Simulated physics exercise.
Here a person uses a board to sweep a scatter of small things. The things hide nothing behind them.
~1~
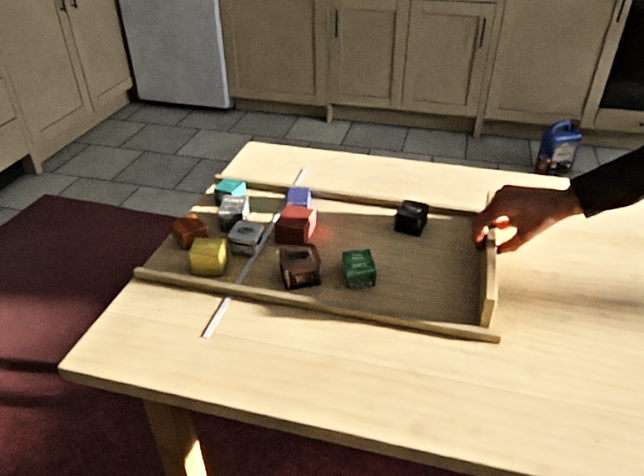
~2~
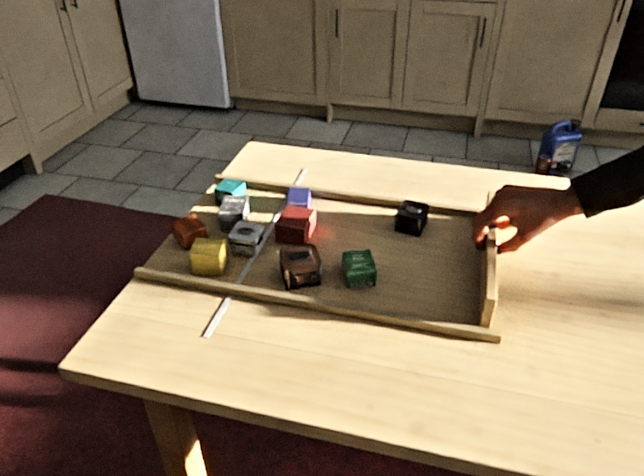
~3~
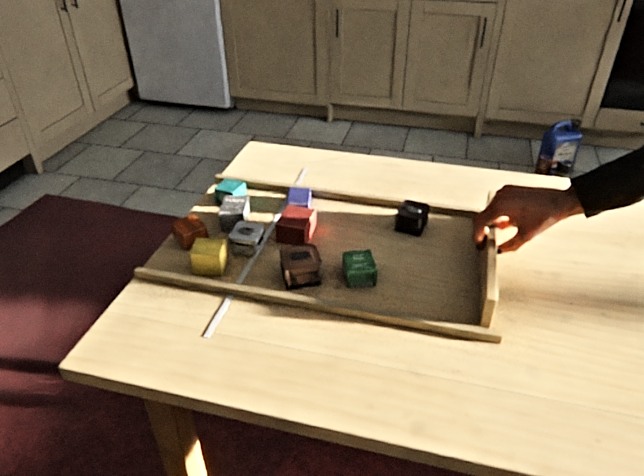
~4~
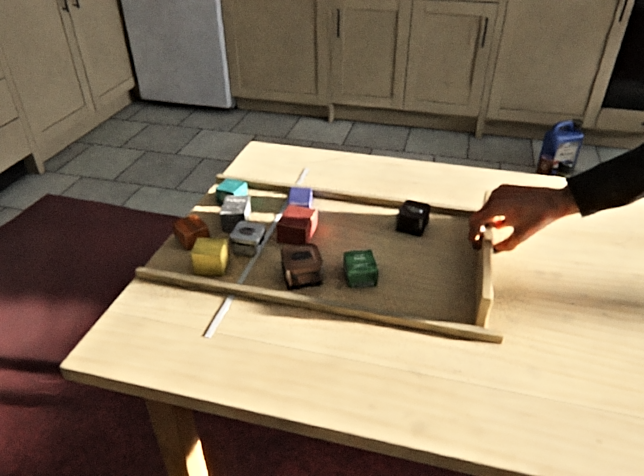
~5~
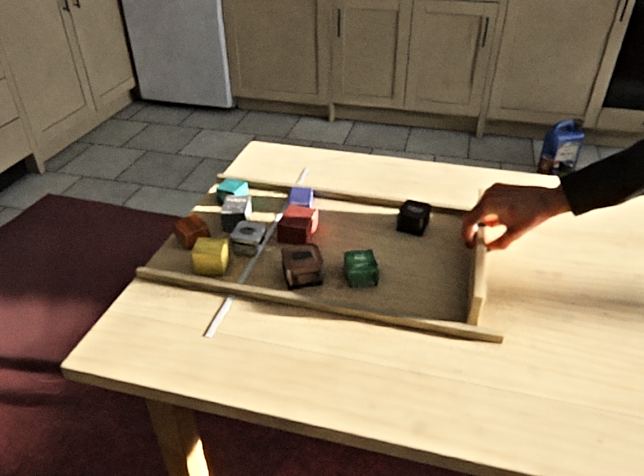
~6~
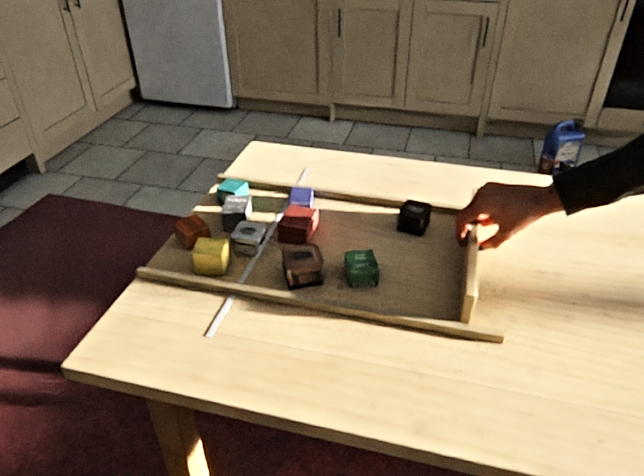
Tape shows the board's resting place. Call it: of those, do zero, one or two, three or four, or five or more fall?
Zero fall.
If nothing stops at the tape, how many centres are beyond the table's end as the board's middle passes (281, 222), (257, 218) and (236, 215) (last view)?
Respectively 0, 0 and 2.
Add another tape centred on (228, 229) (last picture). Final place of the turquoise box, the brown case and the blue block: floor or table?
First the turquoise box, which leaves the top, then the brown case, which stays on top, and the blue block, which stays on top.
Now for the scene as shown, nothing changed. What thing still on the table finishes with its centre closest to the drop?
The orange box is foremost.
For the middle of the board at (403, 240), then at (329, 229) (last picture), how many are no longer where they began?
First 1, after that 3.
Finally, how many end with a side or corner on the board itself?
All in all, 4.
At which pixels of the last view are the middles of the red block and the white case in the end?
Red block: (258, 219); white case: (220, 235).
A little later, none off yet; orange box at rest near (193, 232); turquoise box at rest near (233, 193); grey box at rest near (237, 213).
When it is over, the number that fall off is zero.
